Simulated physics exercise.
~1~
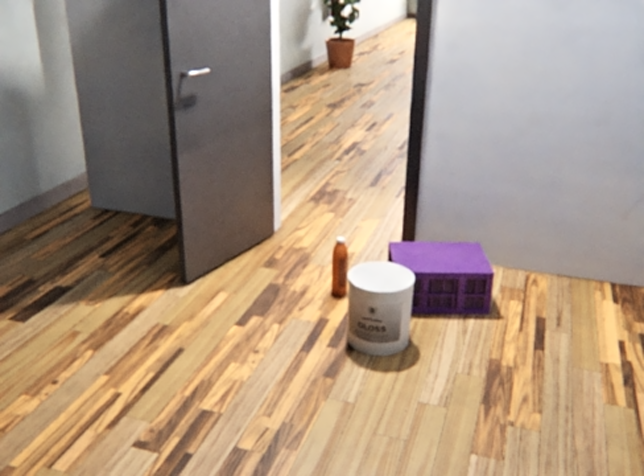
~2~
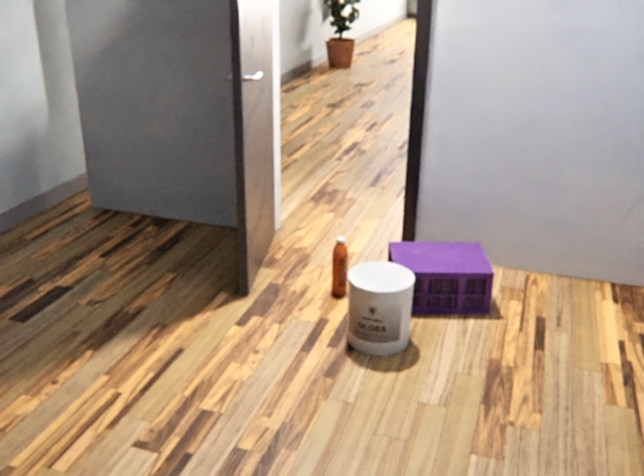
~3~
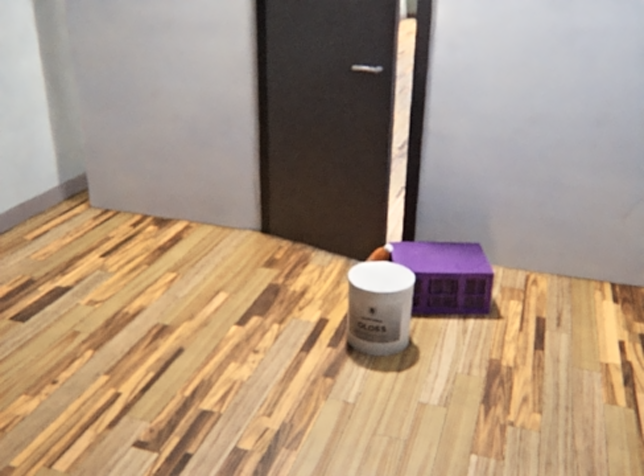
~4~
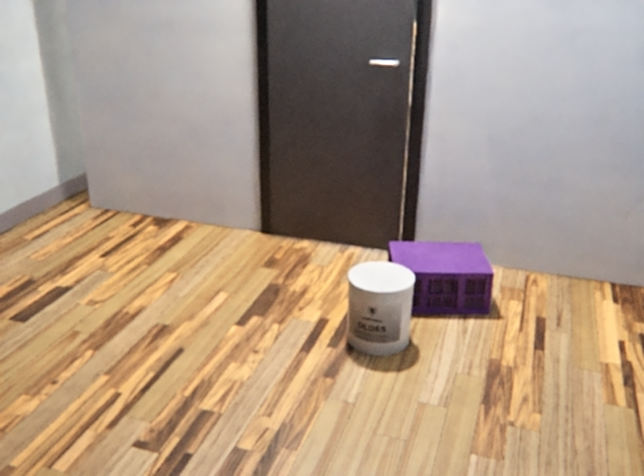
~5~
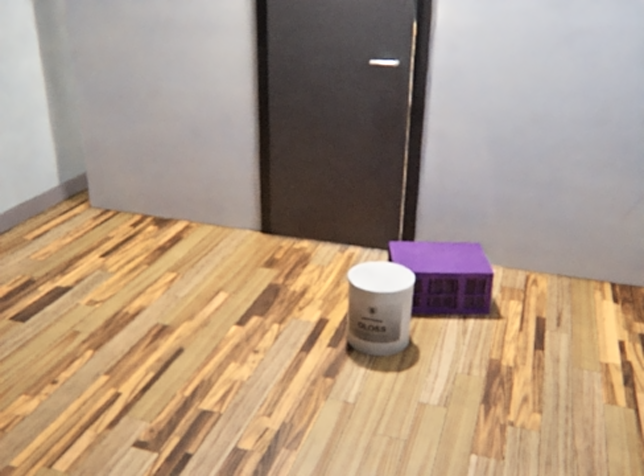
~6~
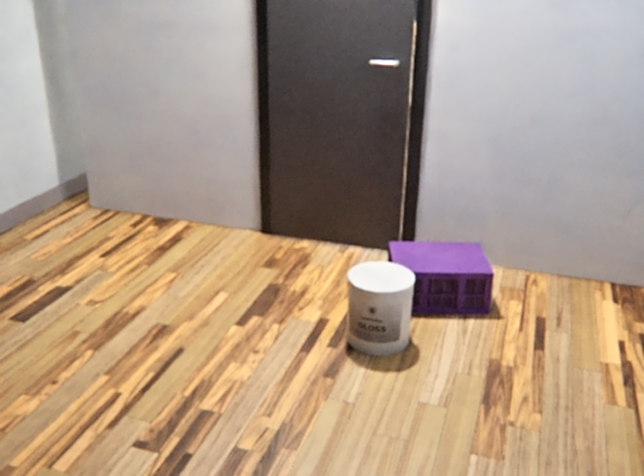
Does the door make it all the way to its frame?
Yes, the door swings fully shut into its frame. The orange bottle shifts and leans as the door closes and does not keep it open.
